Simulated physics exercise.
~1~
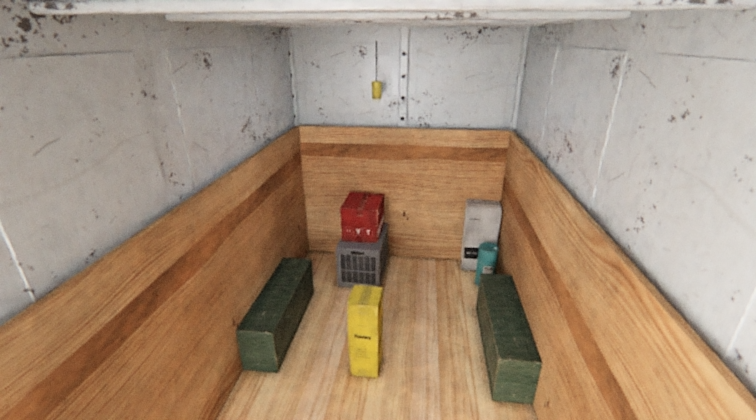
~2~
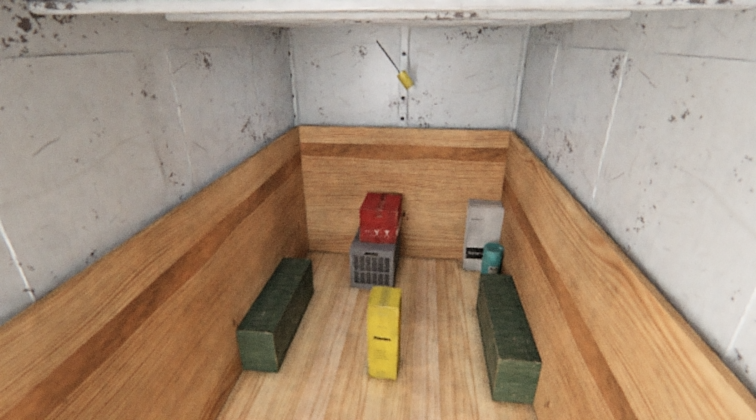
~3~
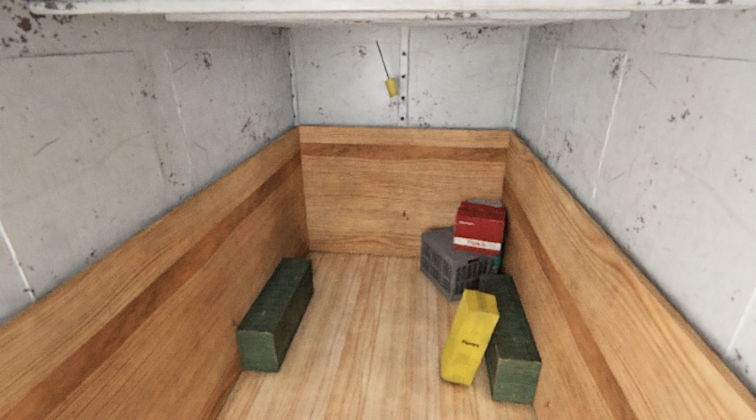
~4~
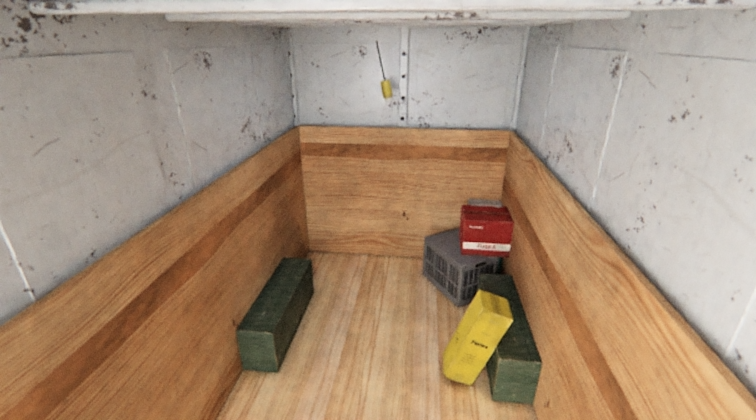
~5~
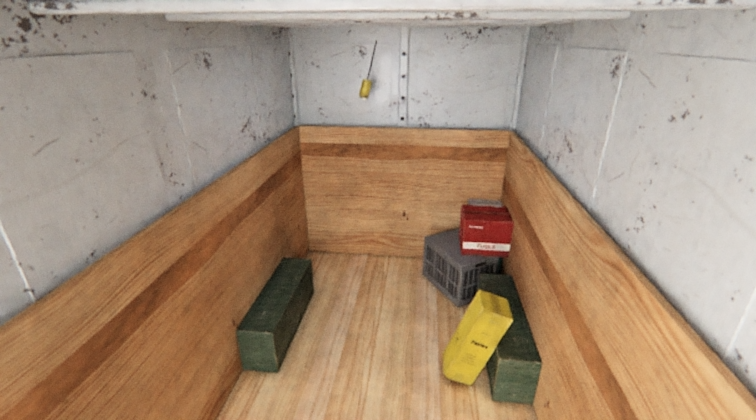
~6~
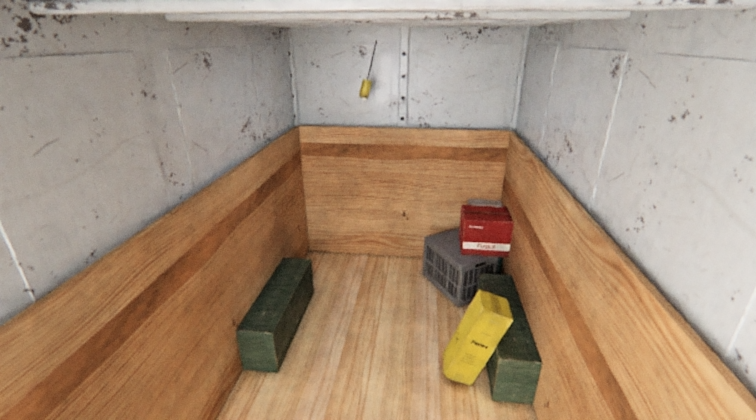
A yellow box, a grey chest and a red box resting on it begin sliding to the right across the wooden floor of a load bay, while a yellow lamp swings on its cord overhead. The three keep travelling until they are bunched near the right wall. There the yellow box leans over against the long green wheel box, tilting a little further before it stops. The grey chest settles in front of the white box, with the red box still above it. At the end, the yellow box remains propped at a slant, and the left side is clear beyond its wheel box.
